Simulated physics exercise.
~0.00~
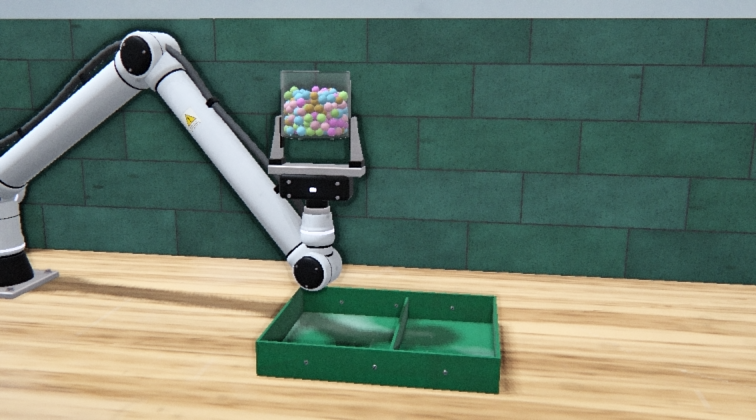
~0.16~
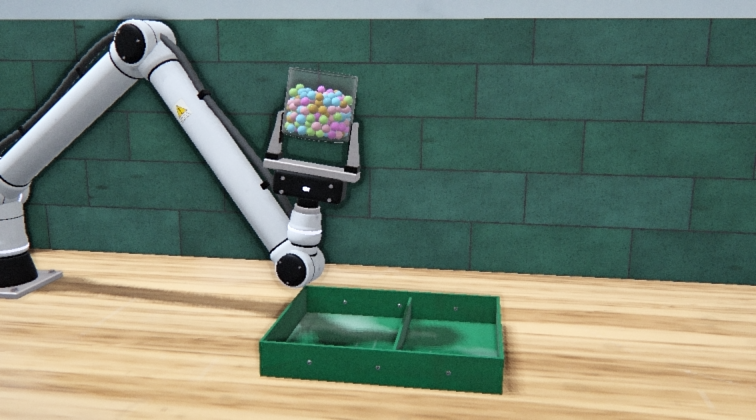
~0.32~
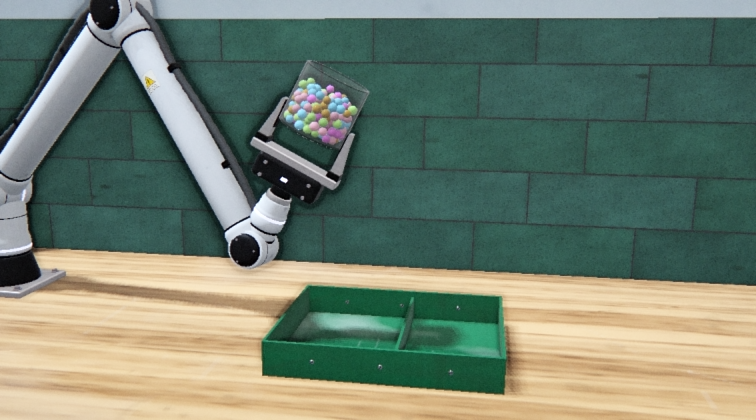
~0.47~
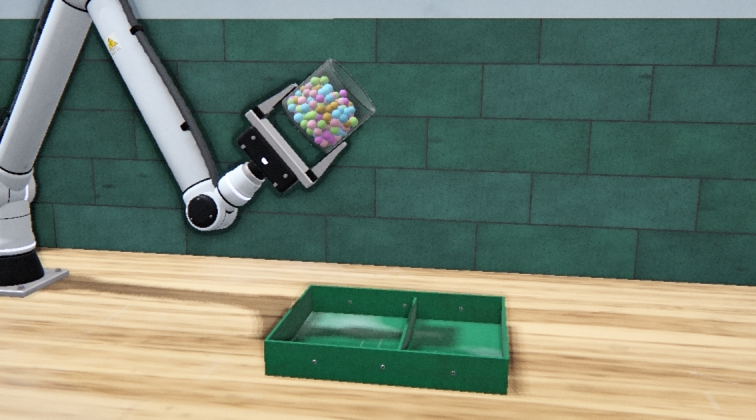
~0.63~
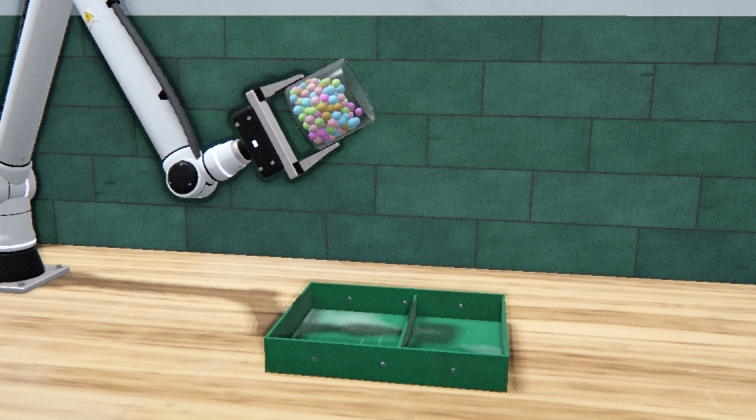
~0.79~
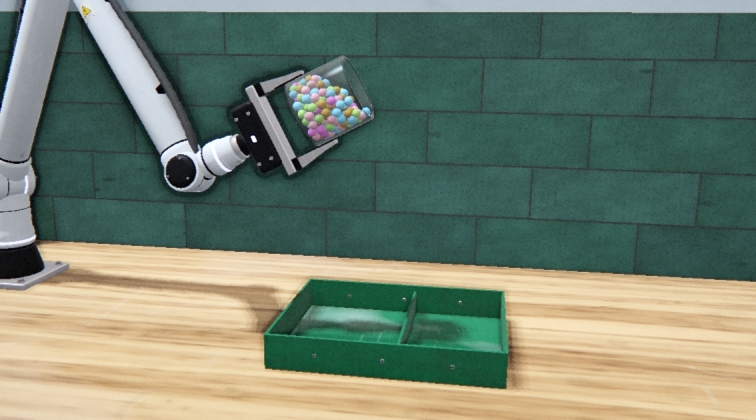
Above a wooden table before a green tiled wall, a white robot arm swung leftward while tilting a clear tumbler of colourful round sweets to the right, above and behind a divided green tray.
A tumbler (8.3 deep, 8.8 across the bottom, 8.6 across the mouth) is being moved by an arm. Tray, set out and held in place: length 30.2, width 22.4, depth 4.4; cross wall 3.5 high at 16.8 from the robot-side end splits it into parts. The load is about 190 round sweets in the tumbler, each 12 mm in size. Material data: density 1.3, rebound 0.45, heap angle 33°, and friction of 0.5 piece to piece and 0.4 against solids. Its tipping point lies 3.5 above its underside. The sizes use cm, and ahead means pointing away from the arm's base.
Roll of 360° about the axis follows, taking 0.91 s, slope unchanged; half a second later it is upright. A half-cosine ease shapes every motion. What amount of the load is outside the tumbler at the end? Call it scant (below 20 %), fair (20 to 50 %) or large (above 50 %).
Scant.
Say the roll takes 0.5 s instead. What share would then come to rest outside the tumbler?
Around 0 %.
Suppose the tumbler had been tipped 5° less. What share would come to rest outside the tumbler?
I'd expect close to 0 per cent then.
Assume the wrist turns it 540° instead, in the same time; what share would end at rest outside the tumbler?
I'd put it at about 0 %.
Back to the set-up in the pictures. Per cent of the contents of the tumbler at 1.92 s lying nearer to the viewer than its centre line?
Roughly 45 in every hundred.
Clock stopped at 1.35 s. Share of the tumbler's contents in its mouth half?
Mouth-half share: Approx. 35 %.
By 1.35 s, tipped 63°, highest piece 37 above the table; 189 in the tumbler, 1 in flight or on a rim.
By 1.92 s, tipped 38°, highest piece 37 above the table; 186 in the tumbler, 3 in the robot-side part, 1 in the far-side part.
By 2.40 s, upright, highest piece 39 above the table; 186 in the tumbler, 3 in the robot-side part, 1 in the far-side part.
By 3.10 s, upright, highest piece 39 above the table; 186 in the tumbler, 3 in the robot-side part, 1 in the far-side part.
Final count, 186 in the tumbler, 3 in the robot-side part, 1 in the far-side part. That is 2 % outside the tumbler.
